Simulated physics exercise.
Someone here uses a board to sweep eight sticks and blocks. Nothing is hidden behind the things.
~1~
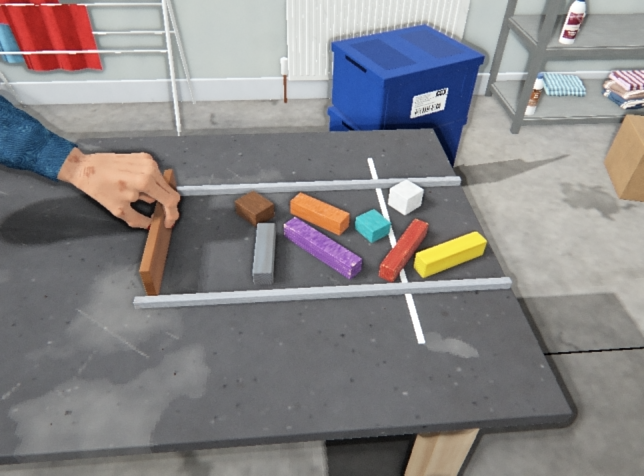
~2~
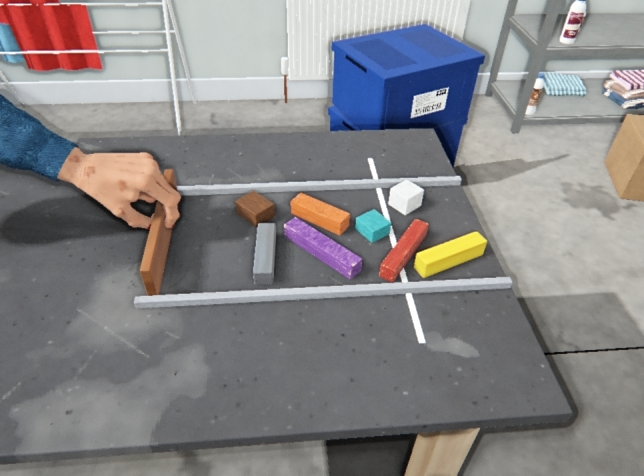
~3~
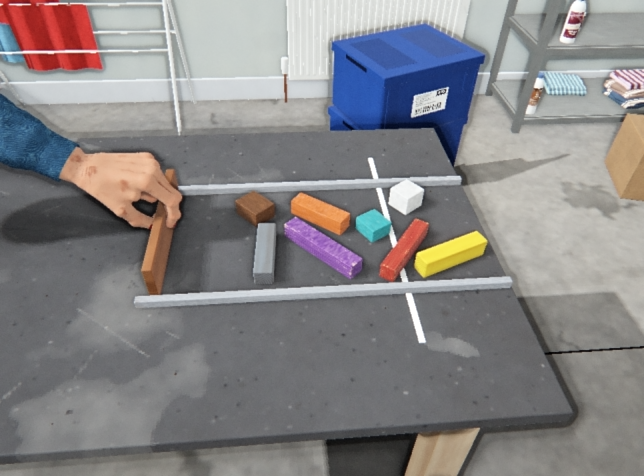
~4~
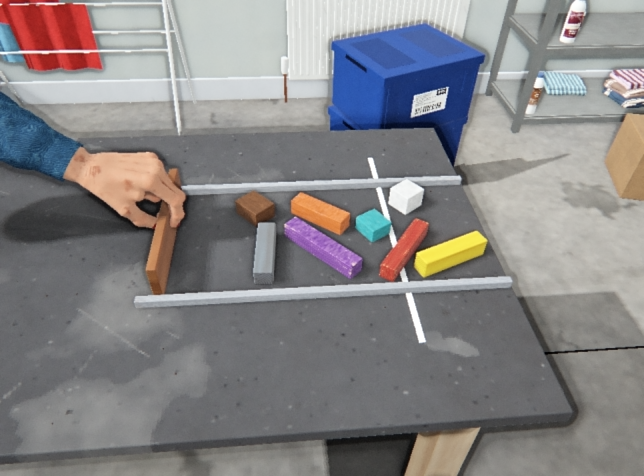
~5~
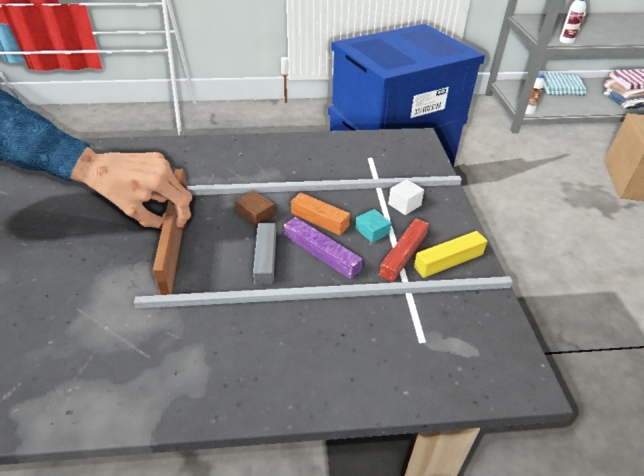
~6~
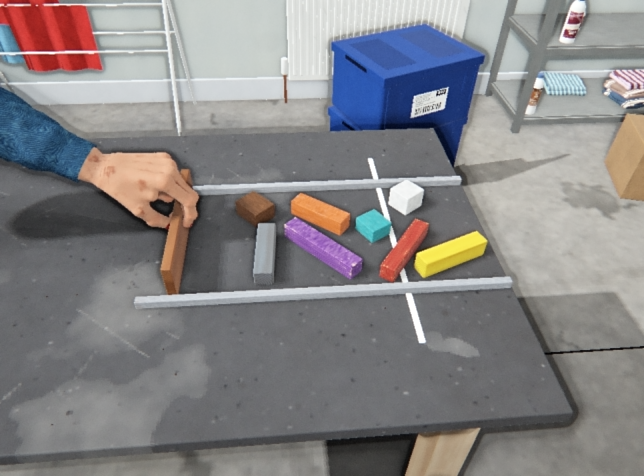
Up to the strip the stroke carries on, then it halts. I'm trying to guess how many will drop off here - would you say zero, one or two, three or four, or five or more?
Looks like not a single one goes over the edge.
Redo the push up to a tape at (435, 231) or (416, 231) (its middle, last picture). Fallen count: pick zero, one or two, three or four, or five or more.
In turn: Three or four; 1 or 2.
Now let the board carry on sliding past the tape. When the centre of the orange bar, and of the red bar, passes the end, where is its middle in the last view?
The orange bar gives roughly (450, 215), the red bar roughly (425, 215).
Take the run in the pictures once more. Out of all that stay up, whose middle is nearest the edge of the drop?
It's the yellow stick.
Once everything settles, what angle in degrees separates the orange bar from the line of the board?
I'd estimate about 15 degrees.
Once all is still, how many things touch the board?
2 of them.
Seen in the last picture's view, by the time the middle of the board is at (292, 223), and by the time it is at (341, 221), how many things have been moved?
By then 4, and later 6.
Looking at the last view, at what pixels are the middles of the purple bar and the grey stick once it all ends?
Roughly at (424, 247) and at (406, 246), in that order.
A little later, none off yet; yellow stick at rest near (451, 254); white block at rest near (406, 197); red bar at rest near (405, 249).
When it is over, the number that fall off is zero.
